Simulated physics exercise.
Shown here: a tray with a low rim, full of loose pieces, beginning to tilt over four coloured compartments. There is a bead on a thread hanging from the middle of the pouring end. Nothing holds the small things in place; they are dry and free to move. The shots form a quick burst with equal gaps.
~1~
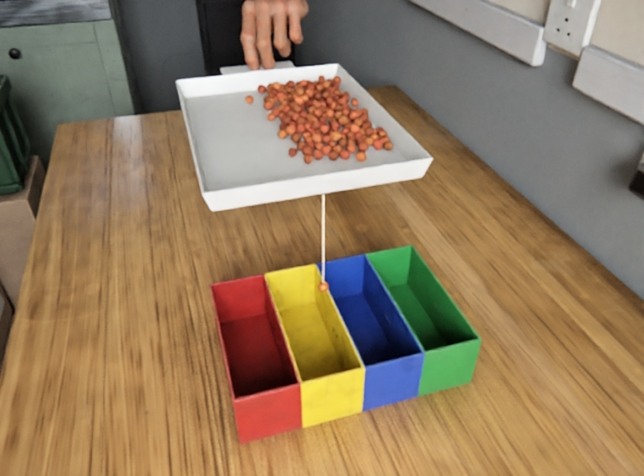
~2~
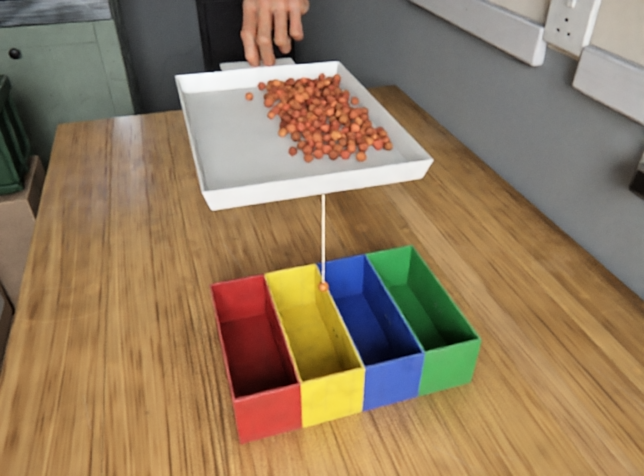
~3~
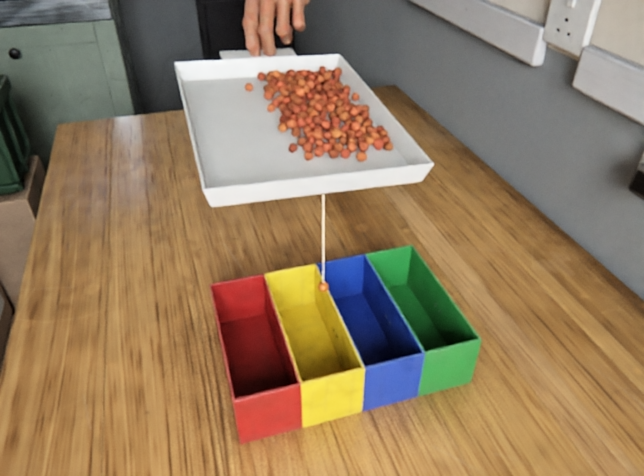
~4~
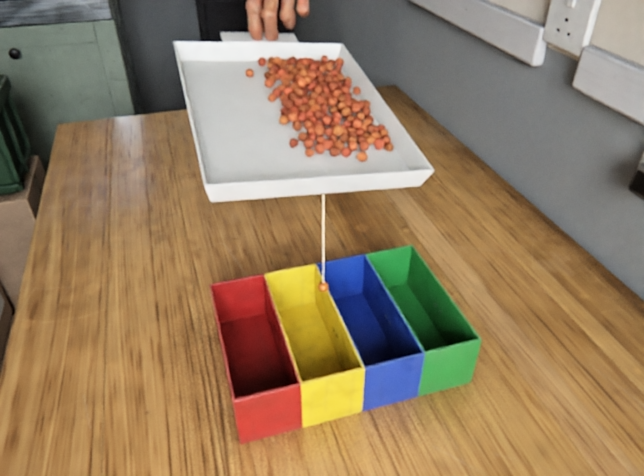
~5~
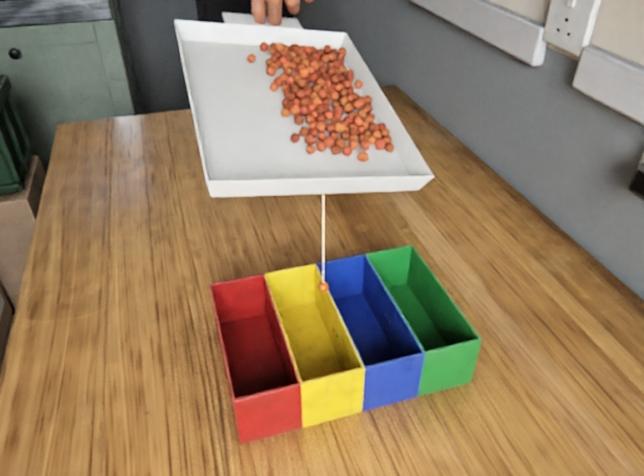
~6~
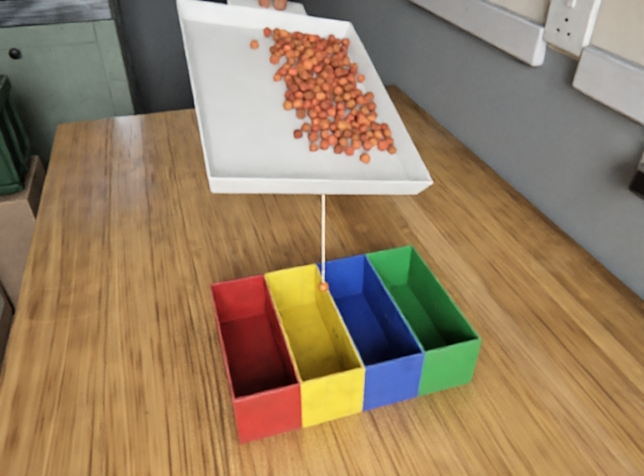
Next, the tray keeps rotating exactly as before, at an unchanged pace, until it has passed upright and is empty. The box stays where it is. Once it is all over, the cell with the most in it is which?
It is the green cell that has the most.
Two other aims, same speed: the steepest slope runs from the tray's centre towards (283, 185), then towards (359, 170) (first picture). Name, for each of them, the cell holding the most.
Try 1 - the cell in red / try 2 - green.
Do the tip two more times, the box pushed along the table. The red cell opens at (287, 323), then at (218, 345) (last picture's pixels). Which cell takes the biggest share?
You'd see the blue one win the first time and the green one win the second.
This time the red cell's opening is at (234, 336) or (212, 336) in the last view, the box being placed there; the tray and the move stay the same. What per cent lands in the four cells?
About 80 per cent, then about 50 per cent.
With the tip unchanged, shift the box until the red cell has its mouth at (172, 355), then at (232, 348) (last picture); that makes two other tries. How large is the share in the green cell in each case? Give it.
First some 0, then 70 per cent.
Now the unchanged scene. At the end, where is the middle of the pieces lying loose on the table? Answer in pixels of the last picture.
My estimate puts the centre near (504, 322).
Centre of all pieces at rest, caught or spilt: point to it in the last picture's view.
Last view, resting centre - approx. (410, 329).
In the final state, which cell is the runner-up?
Second place goes to that blue cell.
Just after the last frame, tray tipped steeply; almost all on the tray; just a few in the green cell; about a tenth falling or outside the box.
A moment on, tray tipped past a quarter turn; roughly a third on the tray; roughly a third in the green cell; just a few in the blue cell; roughly a quarter falling or outside the box.
Further on, tray tipped past a quarter turn; roughly two thirds in the green cell; roughly a quarter in the blue cell; about a tenth falling or outside the box.
When it is over, tray tipped past a quarter turn; roughly two thirds in the green cell; roughly a quarter in the blue cell; not one in the red cell; not one in the yellow cell; about a tenth outside the box.
